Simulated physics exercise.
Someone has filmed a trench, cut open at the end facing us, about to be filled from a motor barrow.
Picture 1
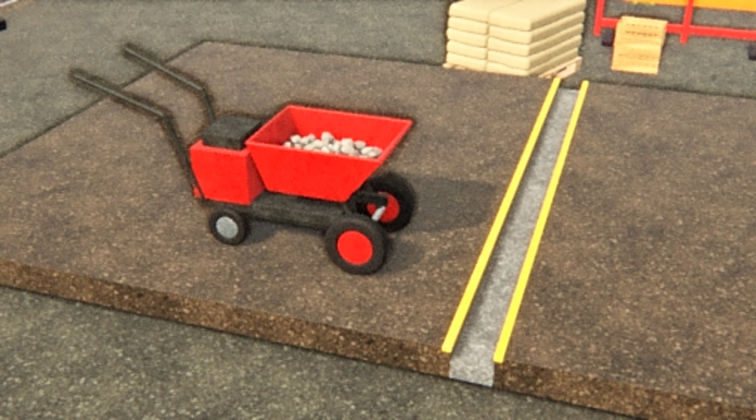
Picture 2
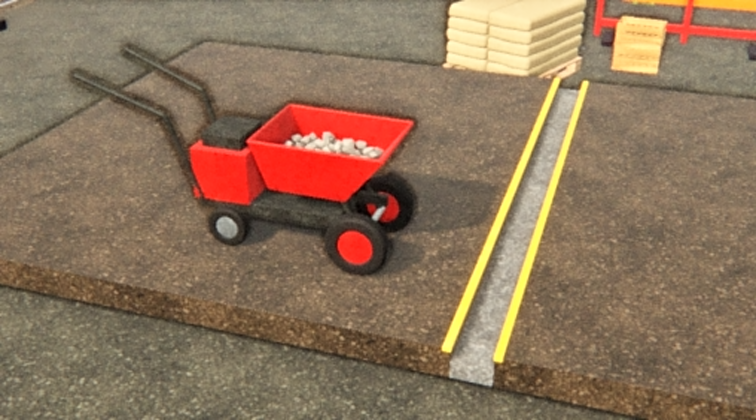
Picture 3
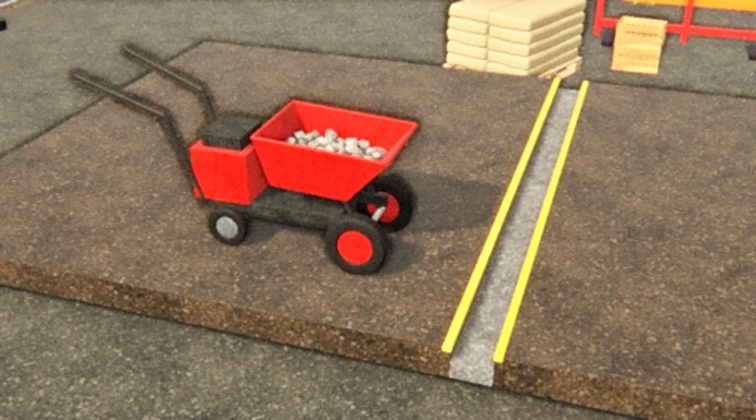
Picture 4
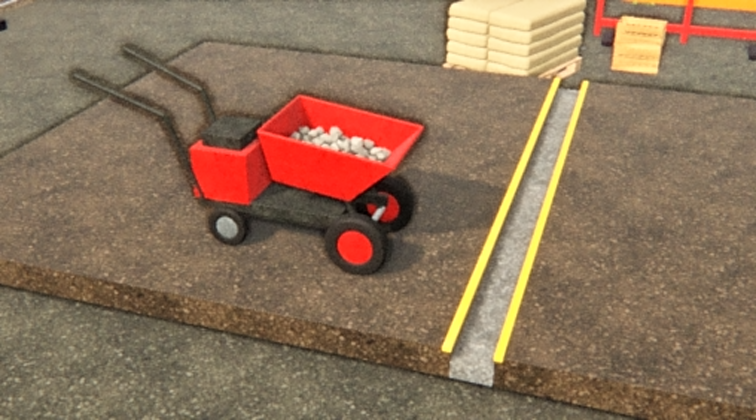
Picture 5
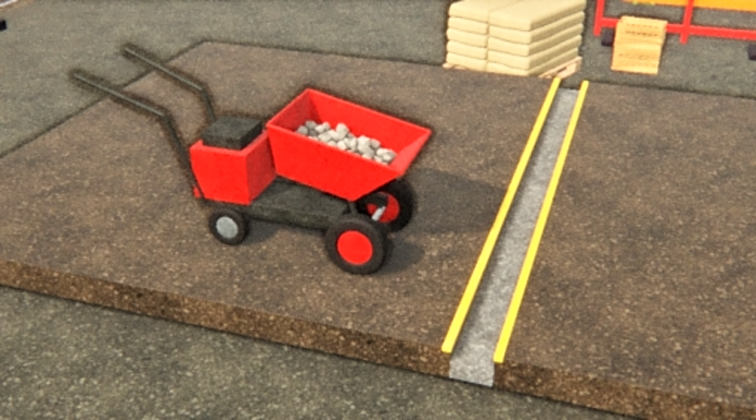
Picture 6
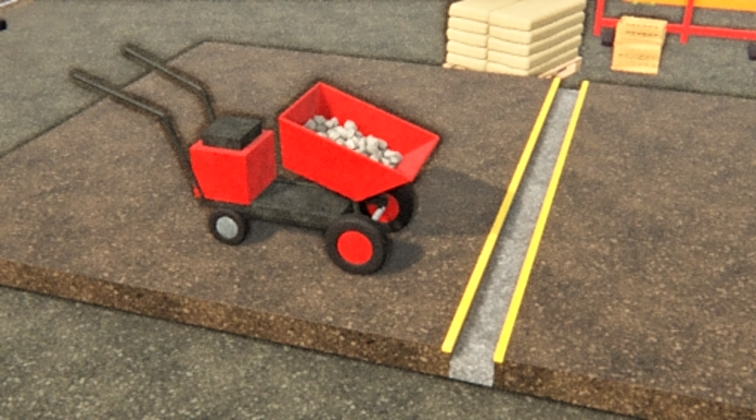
Red skip of a small motor barrow tilting gradually forward to the right, carrying broken stones beside a narrow yellow-edged trench.
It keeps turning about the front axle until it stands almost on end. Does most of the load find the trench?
The trench ends with the larger part of it.
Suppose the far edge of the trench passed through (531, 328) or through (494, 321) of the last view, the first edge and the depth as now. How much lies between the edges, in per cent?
Near 80 % and 50 %.
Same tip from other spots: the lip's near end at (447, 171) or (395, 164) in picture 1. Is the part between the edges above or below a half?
At the first place below a half, at the second the larger part.
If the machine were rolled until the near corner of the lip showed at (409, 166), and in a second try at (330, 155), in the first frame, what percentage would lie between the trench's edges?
Near 60 % and 20 %.
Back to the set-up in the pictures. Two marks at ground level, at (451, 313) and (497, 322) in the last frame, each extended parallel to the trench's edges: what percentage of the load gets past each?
Near 90 % and 20 %.
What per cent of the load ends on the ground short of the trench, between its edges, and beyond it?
Short near 25; between near 70; beyond near 5.
Soon, skip tipped steeply; all in the skip.
A while on, skip tipped right over; most in the skip; a small part short of the trench; a small part in or heaped over the trench.
Towards the end, skip tipped right over; about a quarter in the skip; a small part short of the trench; about two thirds in or heaped over the trench; a stray few beyond it.
Finally, skip tipped right over; a stray few in the skip; about a quarter short of the trench; about two thirds in or heaped over the trench; a small part beyond it.
